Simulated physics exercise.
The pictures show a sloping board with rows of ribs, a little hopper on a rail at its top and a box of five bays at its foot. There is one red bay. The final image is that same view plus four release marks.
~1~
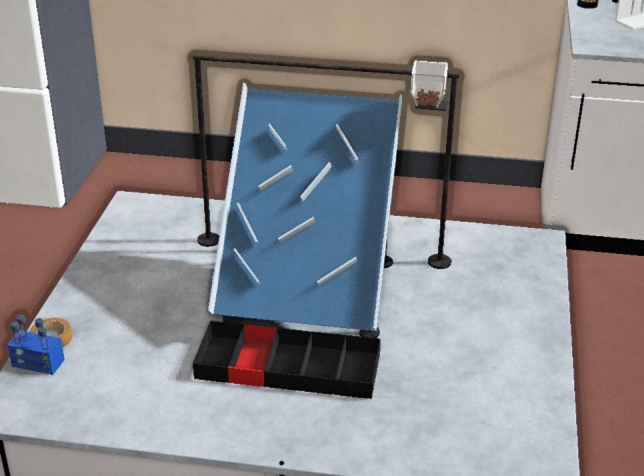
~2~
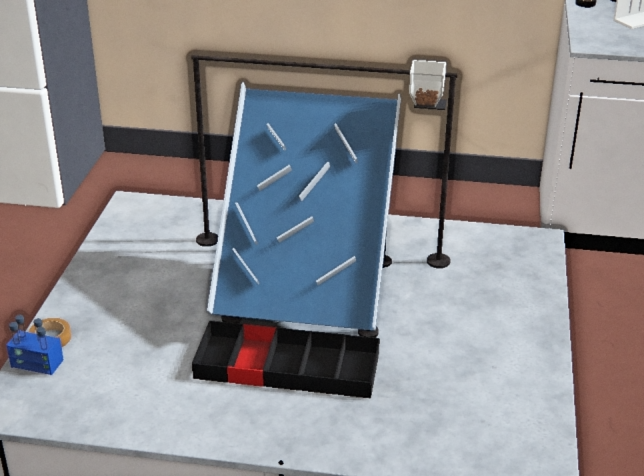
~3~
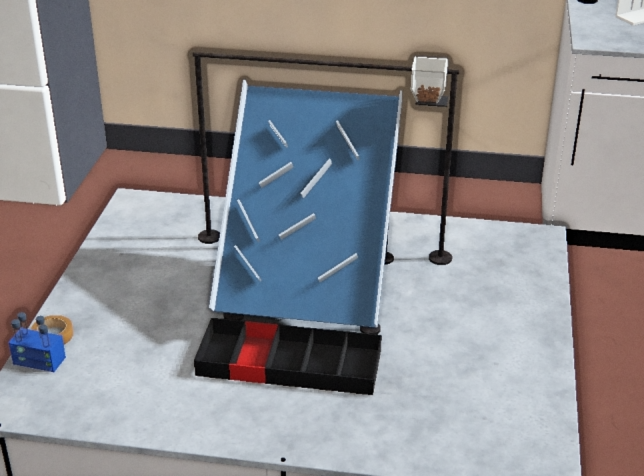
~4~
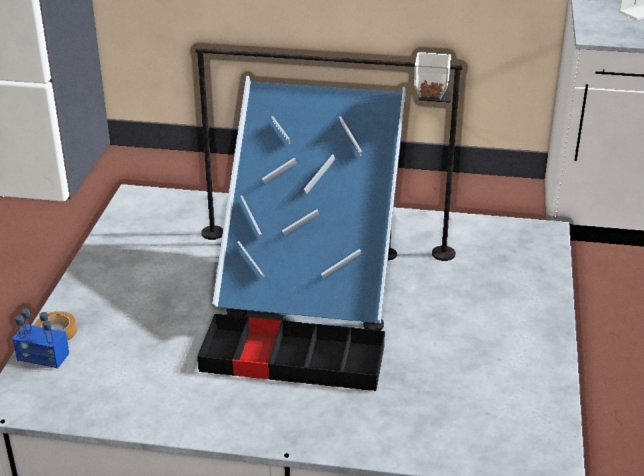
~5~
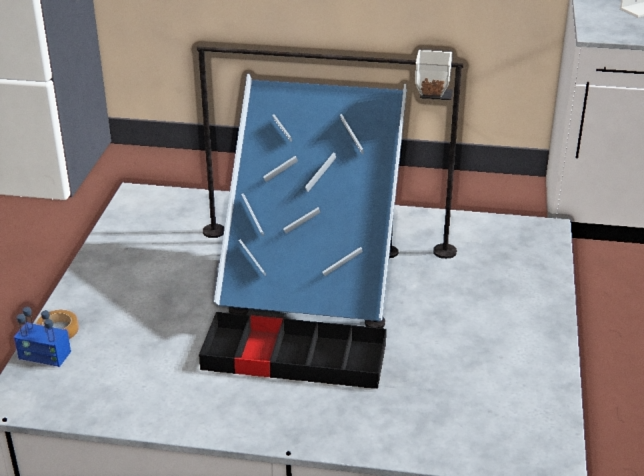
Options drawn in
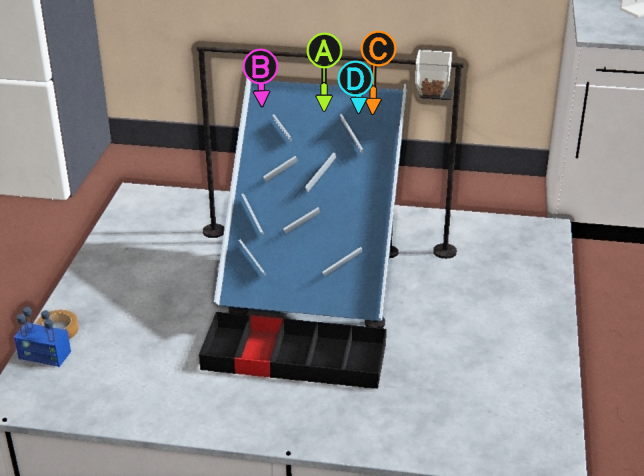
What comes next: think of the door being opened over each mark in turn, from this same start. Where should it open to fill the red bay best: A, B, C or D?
I would pick mark A.
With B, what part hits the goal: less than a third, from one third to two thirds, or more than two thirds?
Less than a third.
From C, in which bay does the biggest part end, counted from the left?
It is the fifth one.
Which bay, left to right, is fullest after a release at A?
It is the third one.
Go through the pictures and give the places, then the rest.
The first frame shows hopper near (428, 100), cereal balls, door shut.
The second frame shows ribs (267, 124) to (284, 146), (335, 124) to (356, 159), (257, 186) to (290, 165).
The third frame shows ribs (301, 194) to (330, 159), (238, 200) to (257, 238), (279, 235) to (314, 214).
The fourth frame shows ribs (238, 242) to (262, 274), (322, 275) to (360, 250).
The fifth frame shows red bay near (252, 367), number 2 of 5 from the left.
On the marked copy, mark A meets the board at (324, 105); mark B meets the board at (261, 100); mark C meets the board at (372, 108); mark D meets the board at (358, 107).
With A, close to a third in the red bay, close to two thirds in other bays.
With B, only a few in the red bay, all but a few in other bays, only a few outside the box.
With C, only a few in the red bay, all but a few in other bays, a small share outside the box.
With D, none at all in the red bay, all but a few in other bays, a small share outside the box.
